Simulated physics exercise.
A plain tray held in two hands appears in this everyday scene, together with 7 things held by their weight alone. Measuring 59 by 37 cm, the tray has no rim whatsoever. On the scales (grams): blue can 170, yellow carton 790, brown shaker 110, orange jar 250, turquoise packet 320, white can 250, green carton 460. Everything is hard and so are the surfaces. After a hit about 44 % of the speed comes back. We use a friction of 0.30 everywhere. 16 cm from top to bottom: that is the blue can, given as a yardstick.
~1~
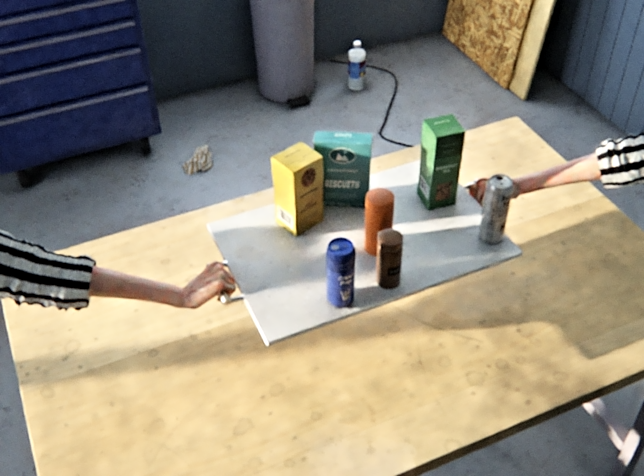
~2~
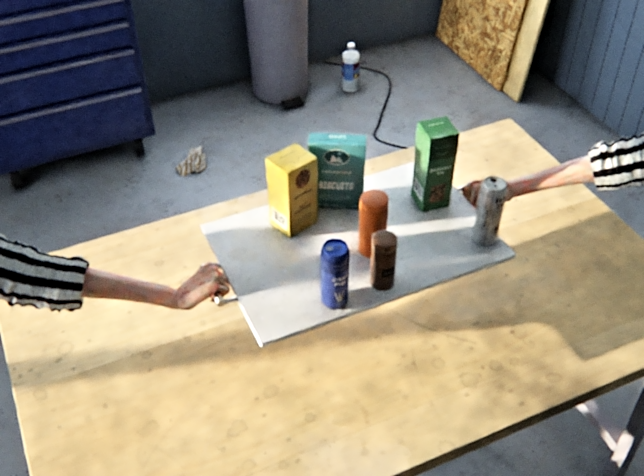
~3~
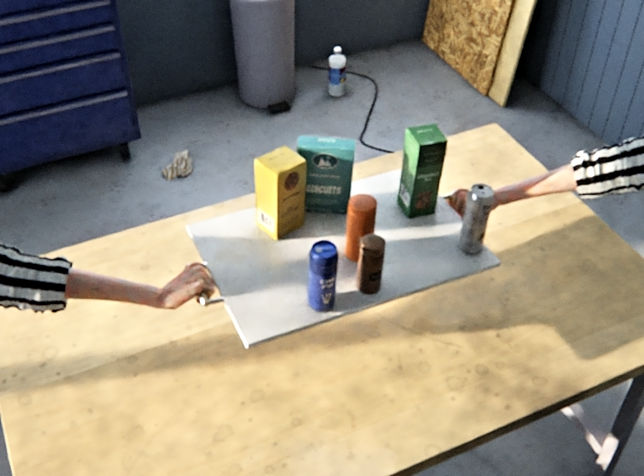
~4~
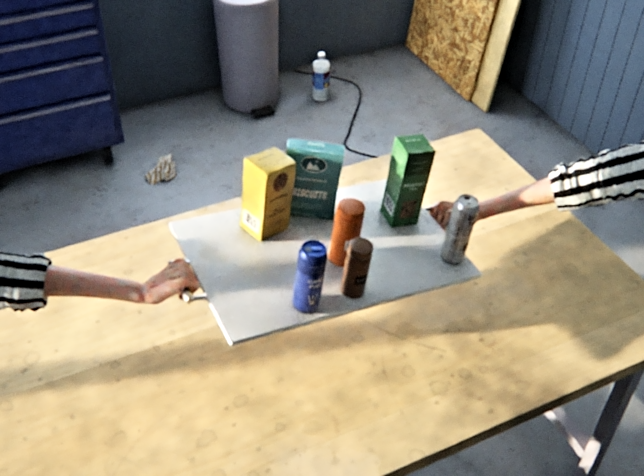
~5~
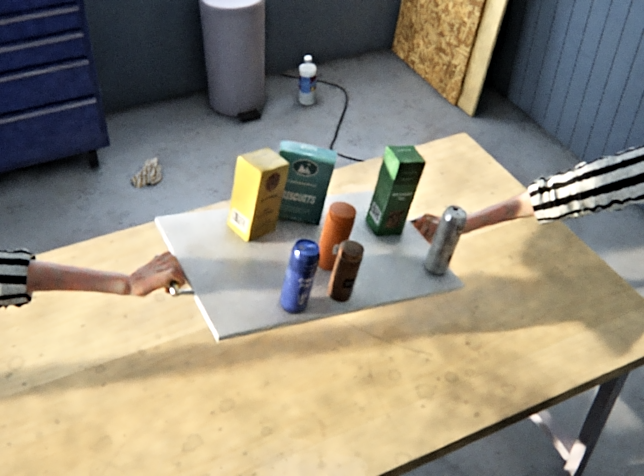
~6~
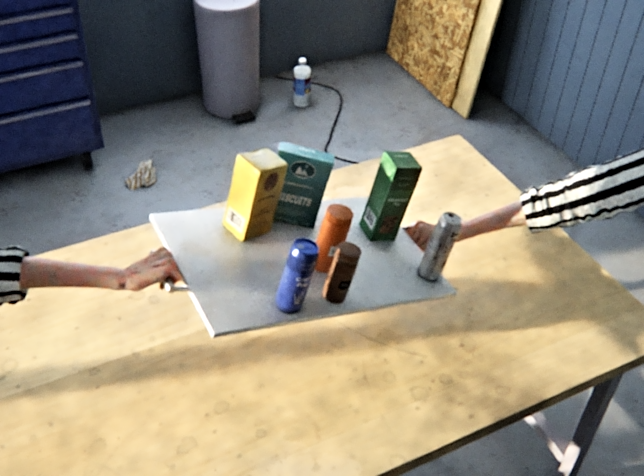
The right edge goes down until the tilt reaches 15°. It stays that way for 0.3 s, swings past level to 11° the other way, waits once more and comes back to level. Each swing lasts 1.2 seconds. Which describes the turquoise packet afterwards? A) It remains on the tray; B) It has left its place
The answer is A.
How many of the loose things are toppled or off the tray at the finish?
Total: 0.
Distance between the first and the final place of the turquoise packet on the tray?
About 1 cm.
Then, 1.10 s past the last view, tray at 2°, right edge down.
Then, 2.10 s past the last view, tray at 11°, left edge down.
Finally, all 7 still in place (within 5 cm). Final places as that camera would see them, turquoise packet near (291, 186).
